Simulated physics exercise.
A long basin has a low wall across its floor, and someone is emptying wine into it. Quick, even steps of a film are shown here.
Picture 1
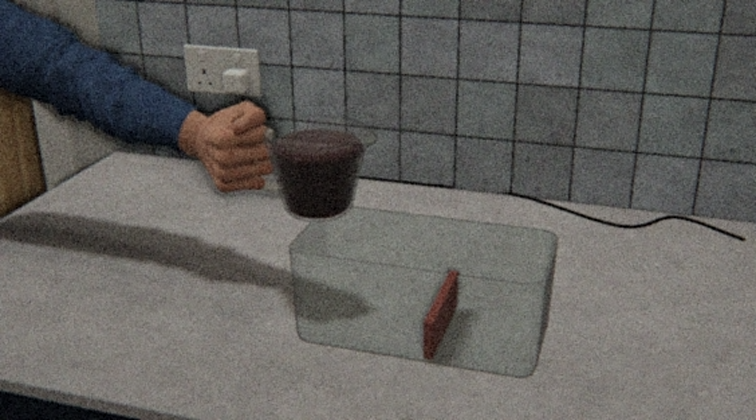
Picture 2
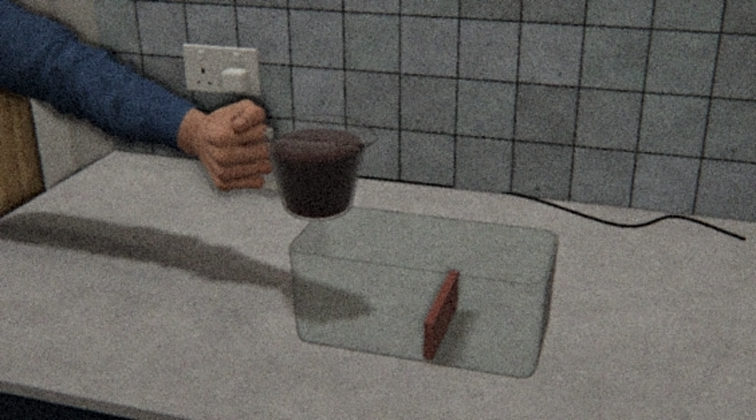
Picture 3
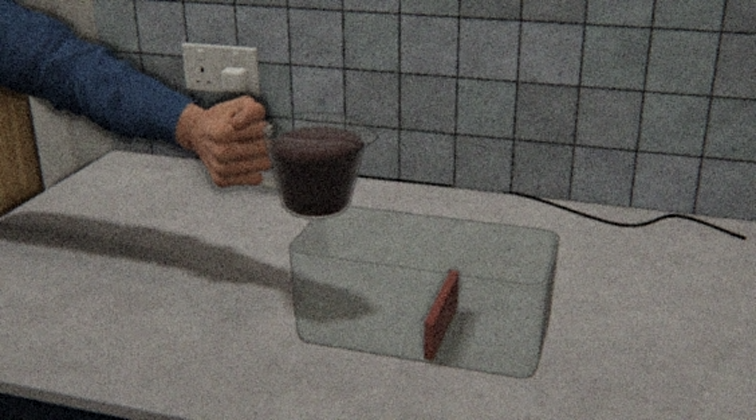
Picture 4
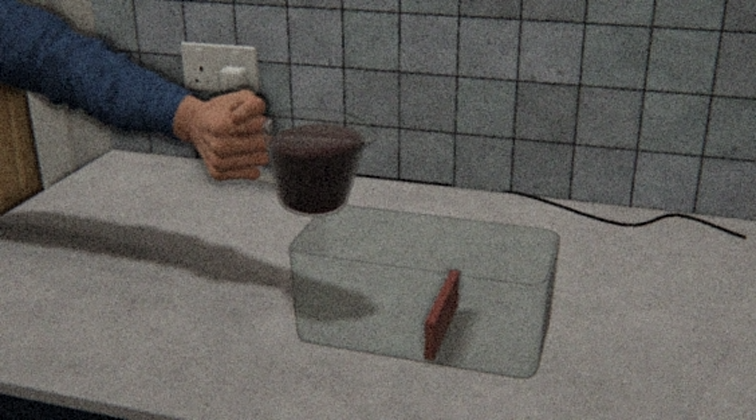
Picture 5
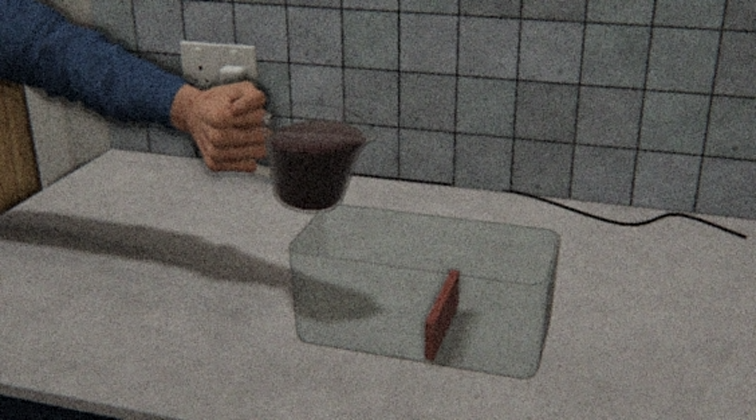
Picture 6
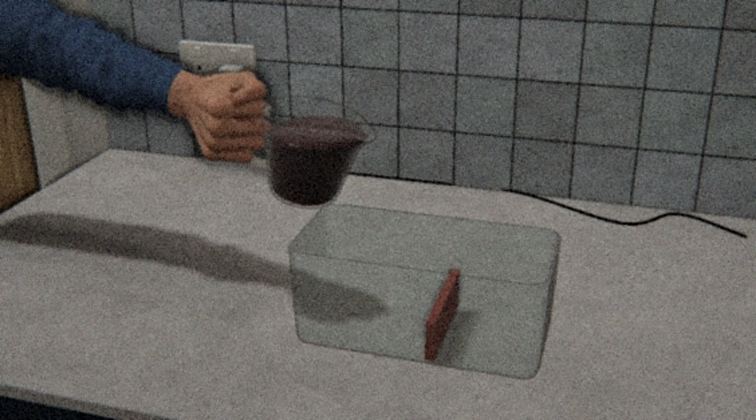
A blue-sleeved arm reaches in from the left over a pale grey counter, seen from slightly above against a wall of grey tiles with a white socket. The fist is beside a clear jug of dark red wine, above a long, clear basin with a low red wall across its floor, and a black cord lies behind to the right. The jug slowly tilts a little to the right as the hand rises slightly, while the camera stays still.
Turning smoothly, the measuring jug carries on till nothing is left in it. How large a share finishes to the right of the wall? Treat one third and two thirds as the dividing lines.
The quantity right of the wall will come in past two thirds.
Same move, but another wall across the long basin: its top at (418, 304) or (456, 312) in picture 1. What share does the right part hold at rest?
Try one about 90 %, try two about 55 %.
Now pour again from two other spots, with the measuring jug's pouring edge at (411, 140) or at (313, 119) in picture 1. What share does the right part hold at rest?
First try: Near 85 percent; second try: Near 5 percent.
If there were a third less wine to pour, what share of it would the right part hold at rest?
That share would be some 80 parts in a hundred.
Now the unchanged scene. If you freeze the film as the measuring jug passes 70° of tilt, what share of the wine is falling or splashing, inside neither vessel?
Share in flight: Approx. 25 %.
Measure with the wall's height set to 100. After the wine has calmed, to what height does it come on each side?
On the left roughly 10, on the right roughly 60.
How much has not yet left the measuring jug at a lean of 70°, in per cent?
Around 65 percent remains.
A moment on, the tilt is 70° and 67 per cent is still to pour, 5 is left of the wall and 0 right of it.
Next, the tilt is 103° and 8 per cent is still to pour, 8 is left of the wall and 58 right of it.
Then the tilt is 107° and 0 per cent is still to pour, 13 is left of the wall and 85 right of it.
Later the tilt is 107° and 0 per cent is still to pour, 14 is left of the wall and 85 right of it.
In the end 14 per cent lies left of the wall, 85 right of it and 1 outside.
